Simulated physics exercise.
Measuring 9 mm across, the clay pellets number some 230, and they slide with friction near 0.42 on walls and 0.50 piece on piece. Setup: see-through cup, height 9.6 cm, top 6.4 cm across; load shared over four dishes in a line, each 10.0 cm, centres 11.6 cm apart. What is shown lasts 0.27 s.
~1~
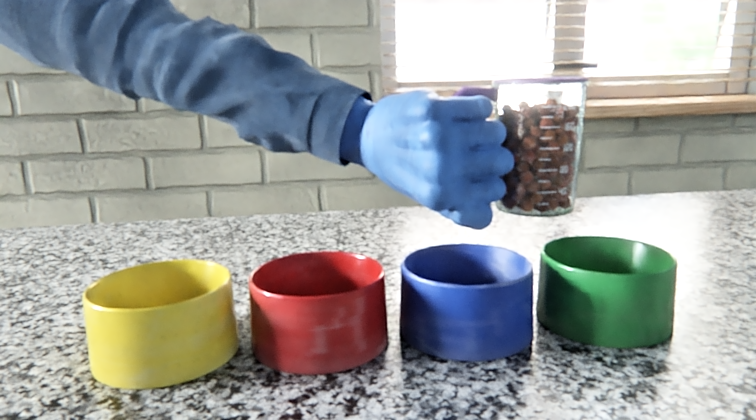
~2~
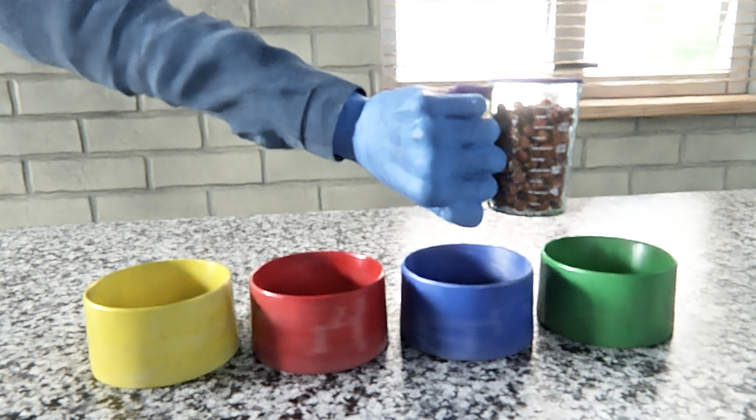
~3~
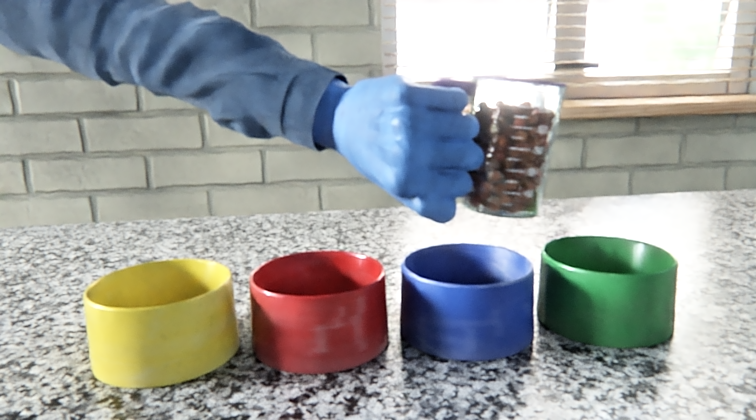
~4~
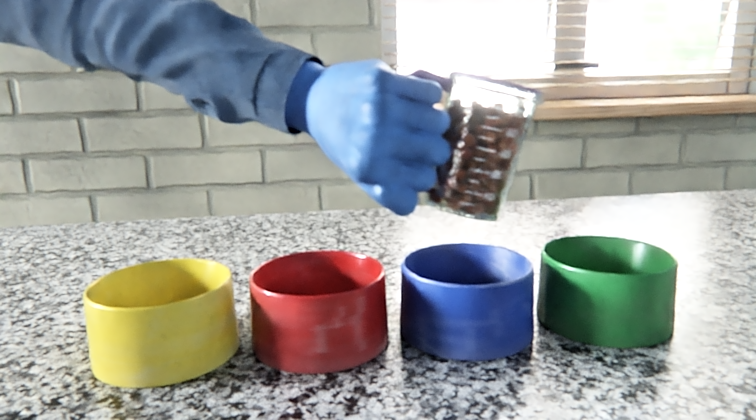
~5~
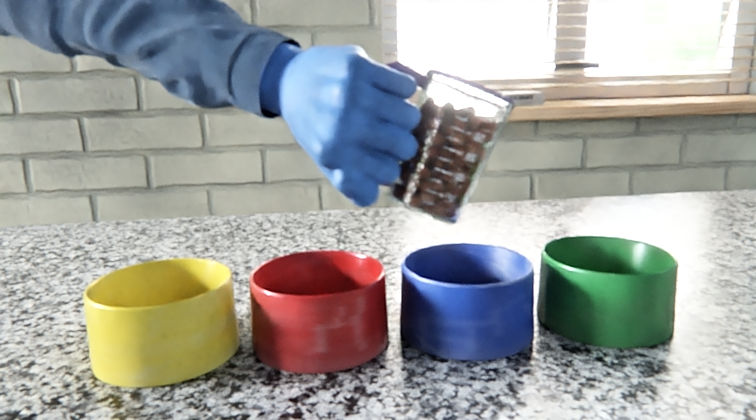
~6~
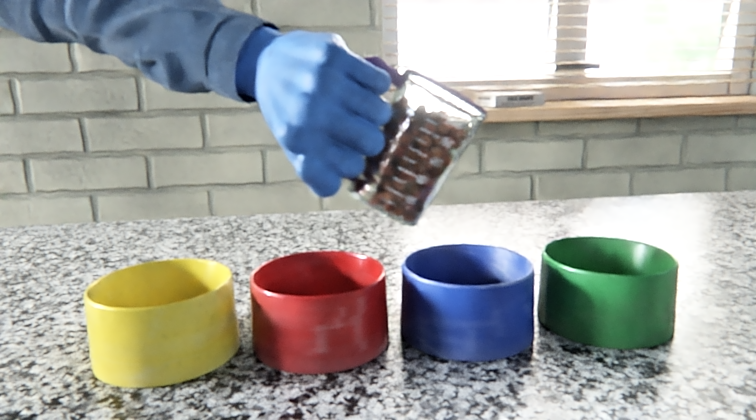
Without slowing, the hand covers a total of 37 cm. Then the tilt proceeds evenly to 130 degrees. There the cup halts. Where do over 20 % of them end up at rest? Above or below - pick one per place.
Red: Below; blue: Below; green: Below; yellow: Above; counter: Below.
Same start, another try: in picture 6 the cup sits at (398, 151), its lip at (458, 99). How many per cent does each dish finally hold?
Kept per dish: Red = 0, blue = 0, green = 0, yellow = 100.
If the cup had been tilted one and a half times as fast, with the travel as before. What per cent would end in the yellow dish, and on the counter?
Then yellow ends at 80 and the counter at 10.
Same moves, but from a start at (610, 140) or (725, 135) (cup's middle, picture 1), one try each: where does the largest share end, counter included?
The biggest share lands on yellow the first time and on red the second time.
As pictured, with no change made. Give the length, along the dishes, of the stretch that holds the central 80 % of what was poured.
Length: About 7 cm.
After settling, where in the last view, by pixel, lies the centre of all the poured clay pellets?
Near (157, 328).
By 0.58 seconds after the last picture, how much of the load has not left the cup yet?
Somewhere close to 90 percent.
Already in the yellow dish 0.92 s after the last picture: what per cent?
Close to 70 percent of the load.
Then, 0.35 s after the last picture, tilt 79 degrees; cup holds 100 %.
Then, 0.58 s after the last picture, tilt 112 degrees; cup holds 90 %, yellow 10 %.
Then, 0.92 s after the last picture, tilt 130 degrees; cup holds 20 %, yellow 70 %.
In the end, red 0 %, blue 0 %, green 0 %, yellow 90 %, counter 10 %.
